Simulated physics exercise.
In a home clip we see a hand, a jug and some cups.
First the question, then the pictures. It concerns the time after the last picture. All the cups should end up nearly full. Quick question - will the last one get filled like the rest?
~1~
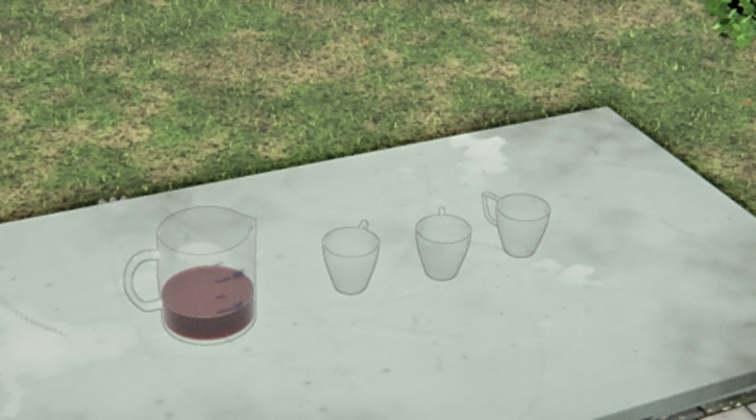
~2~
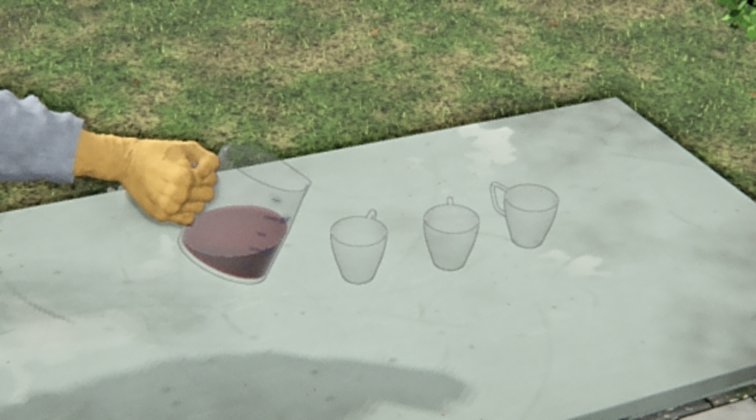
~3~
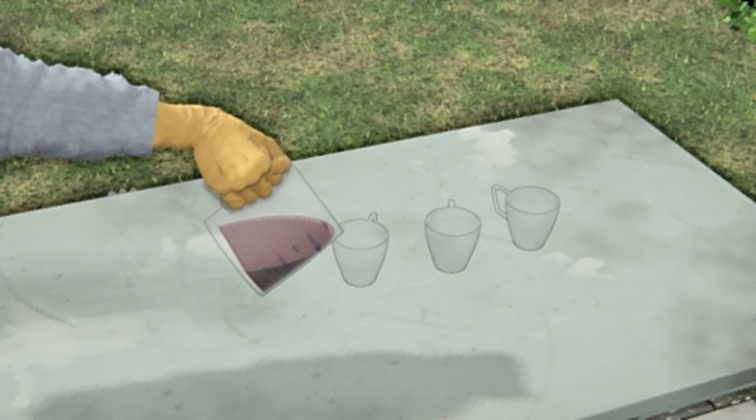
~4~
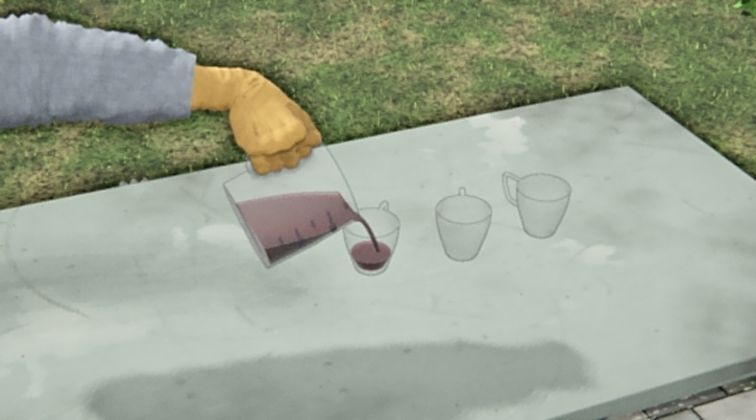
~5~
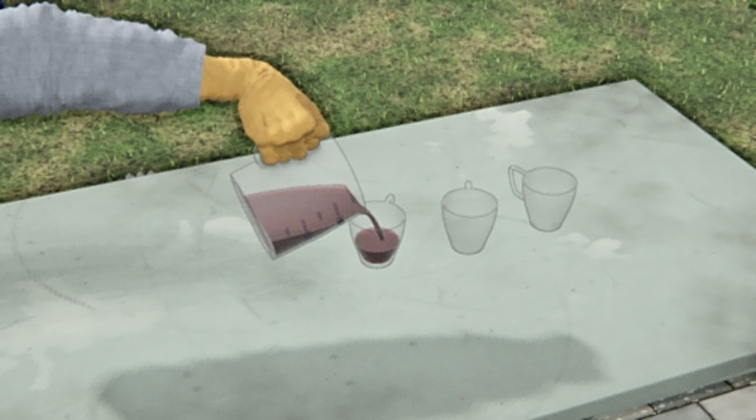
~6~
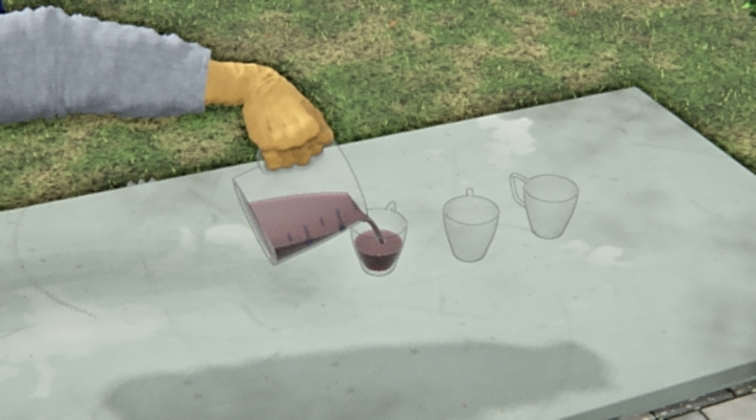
Insufficient.
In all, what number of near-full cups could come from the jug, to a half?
I'd put it at close to 2.0 servings.
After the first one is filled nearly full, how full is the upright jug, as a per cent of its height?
I'd say close to 15 per cent.
Soon after, the first is about three quarters full.
Later, the first is done and the jug has about half of its load.
In the end, the jug is empty with two filled and the next at about a quarter of a serving.
